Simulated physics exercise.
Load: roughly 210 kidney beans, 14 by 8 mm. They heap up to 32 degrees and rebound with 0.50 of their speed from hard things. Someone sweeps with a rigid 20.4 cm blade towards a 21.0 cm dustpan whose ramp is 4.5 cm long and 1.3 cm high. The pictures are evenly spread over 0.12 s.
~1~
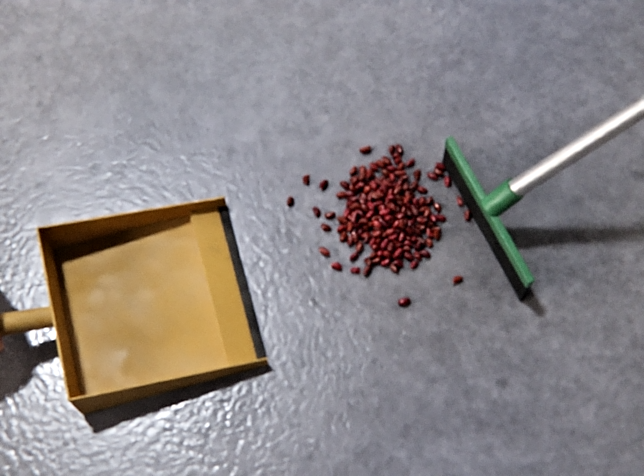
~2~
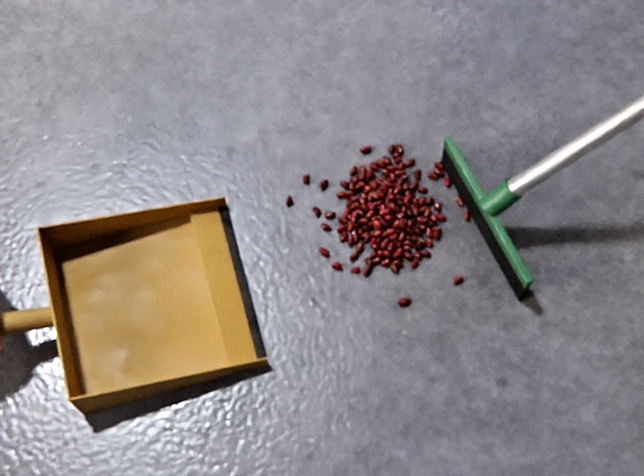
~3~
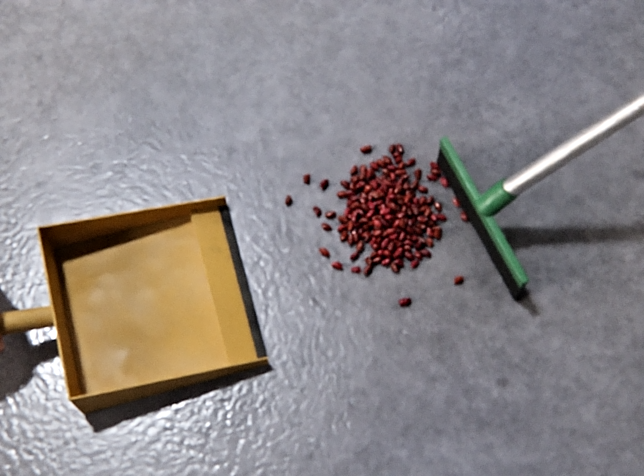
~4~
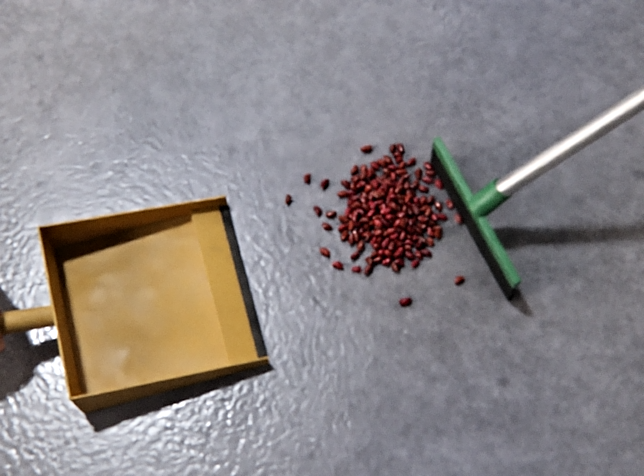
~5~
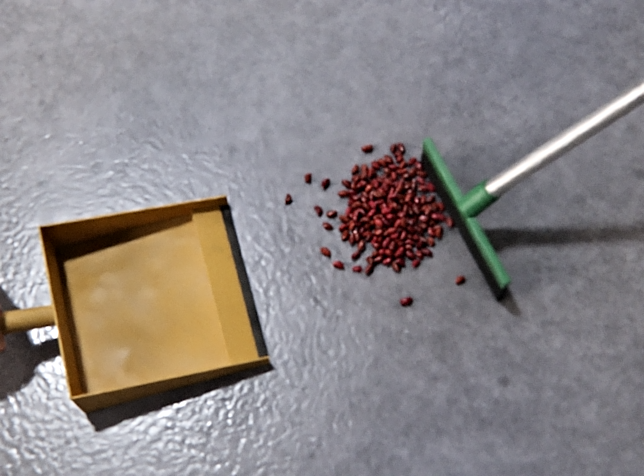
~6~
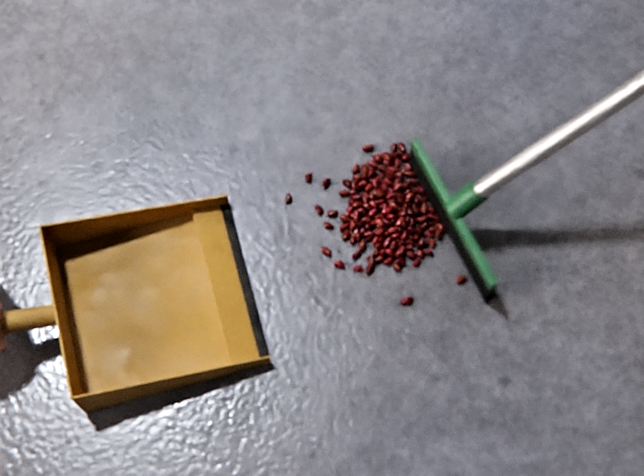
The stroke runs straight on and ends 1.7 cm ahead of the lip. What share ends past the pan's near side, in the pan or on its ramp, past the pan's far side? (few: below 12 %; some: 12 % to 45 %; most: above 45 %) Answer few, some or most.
Near side: Few, pan: Some, far side: Some.
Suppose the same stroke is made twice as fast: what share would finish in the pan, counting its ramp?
It would be near 60 per cent.
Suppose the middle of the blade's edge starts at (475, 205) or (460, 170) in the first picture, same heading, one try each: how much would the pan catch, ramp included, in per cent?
Some 25 and 15 per cent.
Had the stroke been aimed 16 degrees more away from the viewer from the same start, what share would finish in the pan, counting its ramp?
It would be near 15 per cent.
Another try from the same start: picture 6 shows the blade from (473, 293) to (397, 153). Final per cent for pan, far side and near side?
Pan 50, far 20, near 5.
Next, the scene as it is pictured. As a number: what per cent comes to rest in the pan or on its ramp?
About 30 per cent.
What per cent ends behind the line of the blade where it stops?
About 10 per cent.
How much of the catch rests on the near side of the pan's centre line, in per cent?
Roughly 10 per cent.
Then, 0.18 s after the last picture, middle of the blade 14 cm from the lip; 0 % over the lip, far side 15 %, near side 0 %.
Then, 0.29 s after the last picture, middle of the blade 7 cm from the lip; 0 % over the lip, far side 20 %, near side 0 %.
Then, 0.54 s after the last picture, middle of the blade 3 cm from the lip; 30 % over the lip, far side 20 %, near side 5 %.
In the end, near side 5 %, pan 30 %, far side 20 %, in front of the lip or behind the blade 45 %.
